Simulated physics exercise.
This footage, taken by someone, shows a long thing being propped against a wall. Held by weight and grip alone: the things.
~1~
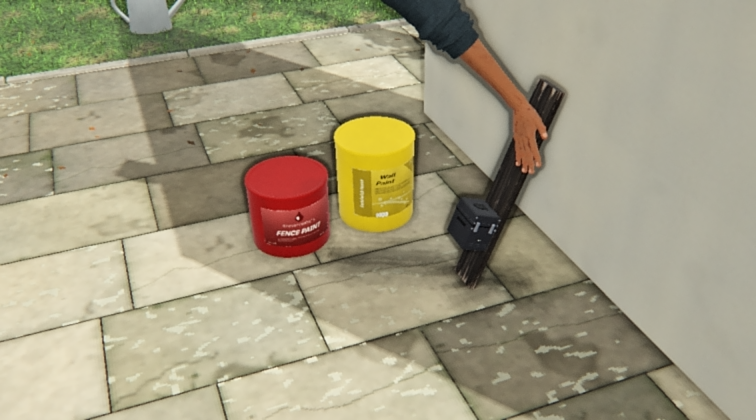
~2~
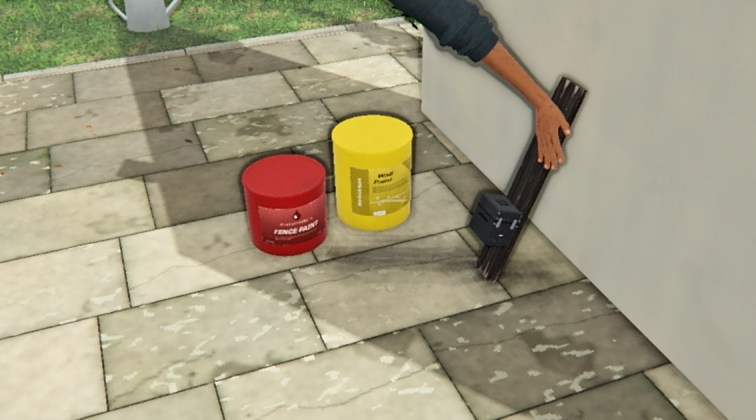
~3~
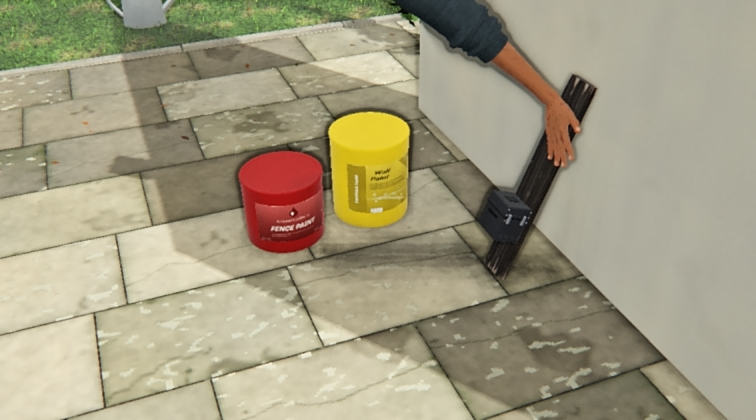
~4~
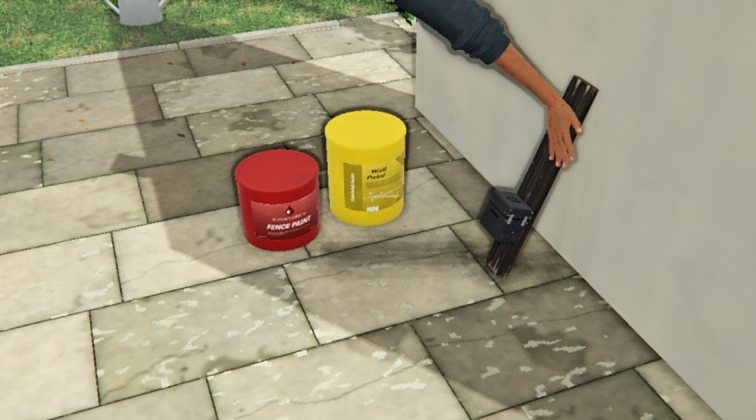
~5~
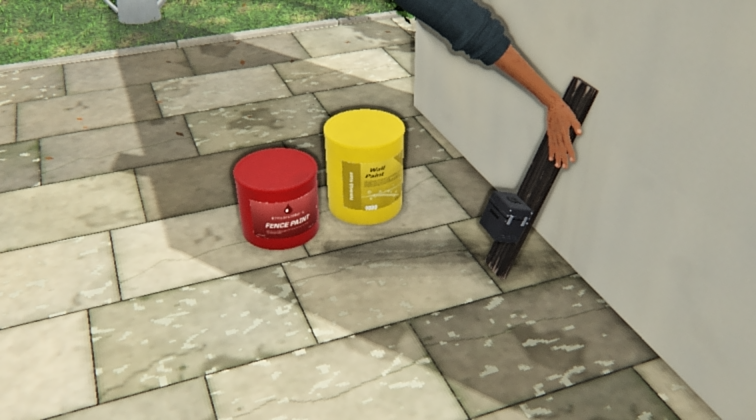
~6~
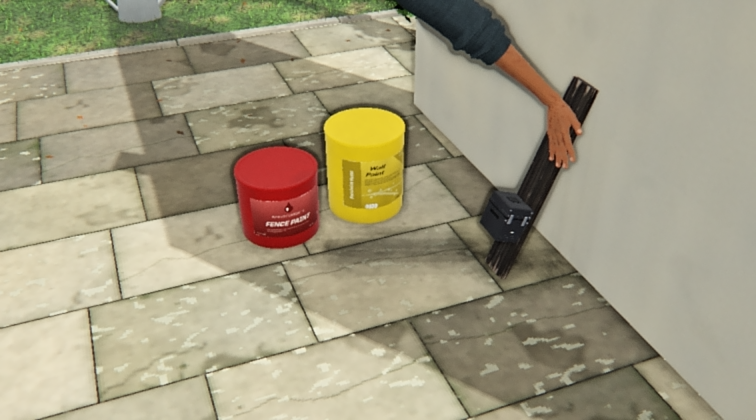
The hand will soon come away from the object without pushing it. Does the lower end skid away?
Stays where placed.
Then, 0.60 s after the last picture, nothing has stirred.
Then, 1.20 s after the last picture, black plank resting near (538, 182).
At rest, all 3 in place. Seen from the same camera at the end, black plank near (538, 182). The plank holds.
